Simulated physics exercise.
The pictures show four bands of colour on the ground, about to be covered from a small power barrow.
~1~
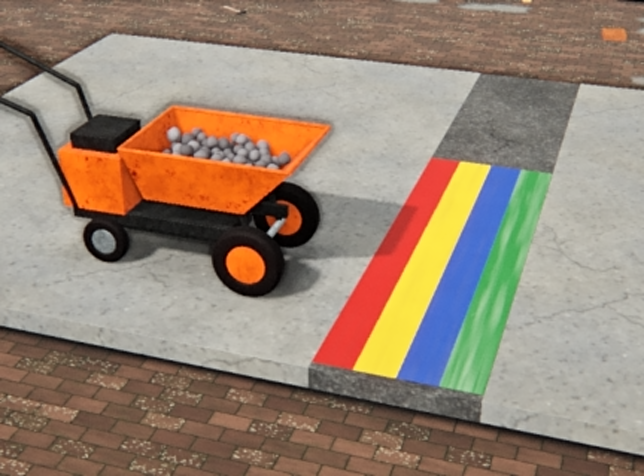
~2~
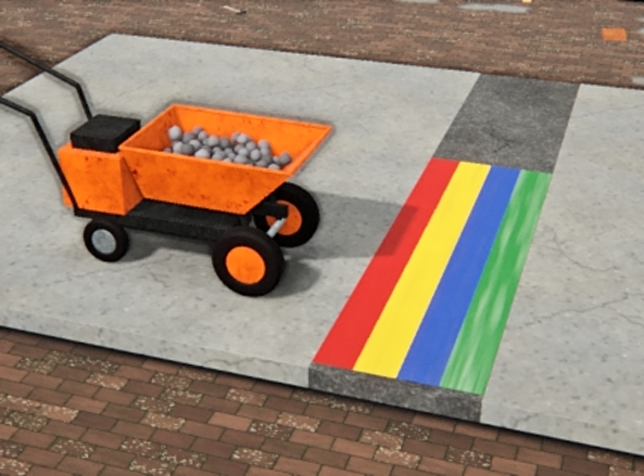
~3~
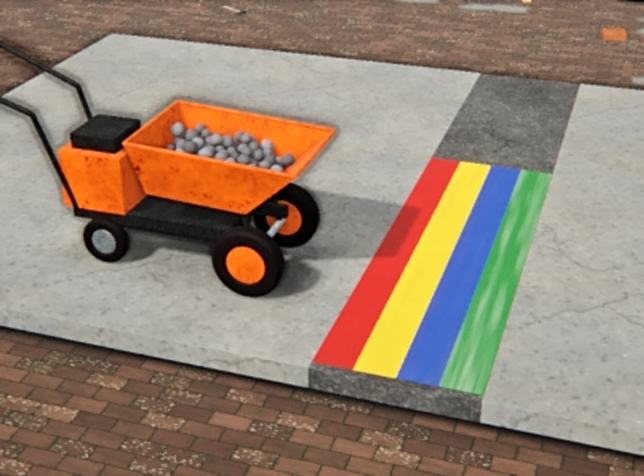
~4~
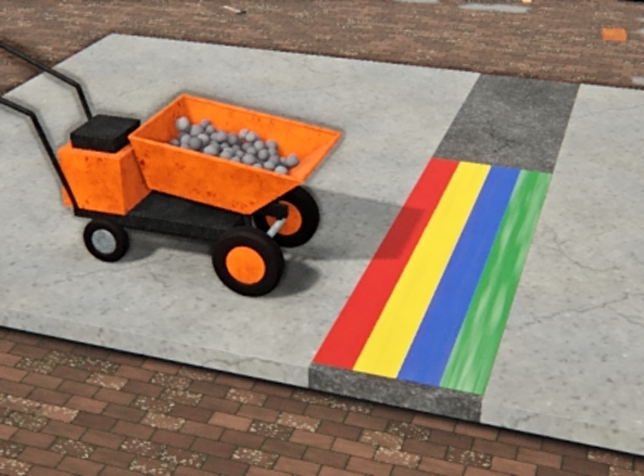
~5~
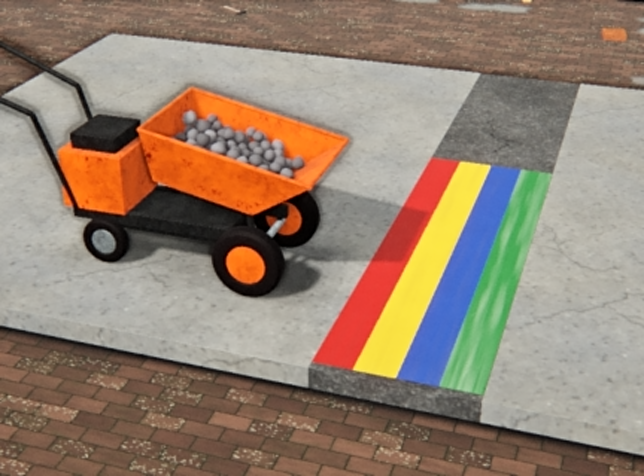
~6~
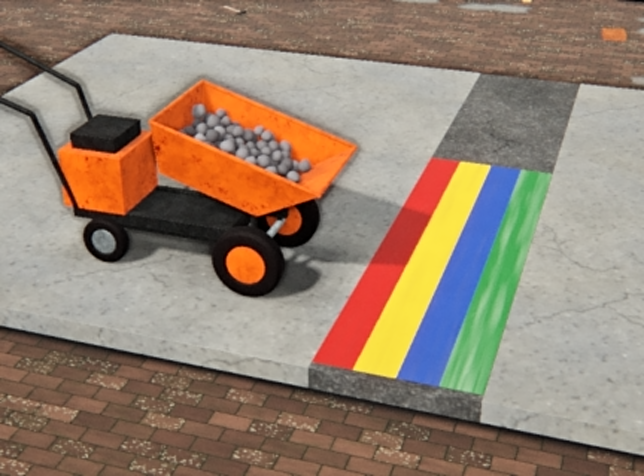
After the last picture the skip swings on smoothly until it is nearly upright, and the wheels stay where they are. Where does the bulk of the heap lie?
The heap favours the yellow strip.
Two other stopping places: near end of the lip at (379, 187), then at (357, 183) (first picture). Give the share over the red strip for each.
First some 0, then 0 per cent.
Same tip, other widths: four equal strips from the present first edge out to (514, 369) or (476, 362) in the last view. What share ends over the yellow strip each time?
The first gives 40 %, the second 40 %.
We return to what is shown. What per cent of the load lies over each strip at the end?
Red strip near 15; yellow strip near 35; blue strip near 20; green strip near 10.
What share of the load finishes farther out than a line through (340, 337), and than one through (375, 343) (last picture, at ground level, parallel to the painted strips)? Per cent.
In turn 90 and 60 in a hundred.
Soon, skip tipped steeply; all in the skip.
A while on, skip tipped right over; most in the skip; a small part over the red strip; a small part over the yellow strip.
Towards the end, skip tipped right over; a small part in the skip; a small part over the red strip; about a third over the yellow strip; about a quarter over the blue strip; a small part over the green strip; a stray few off the paint.
Finally, skip tipped right over; a small part in the skip; a small part over the red strip; about a third over the yellow strip; about a quarter over the blue strip; a small part over the green strip; a stray few off the paint.
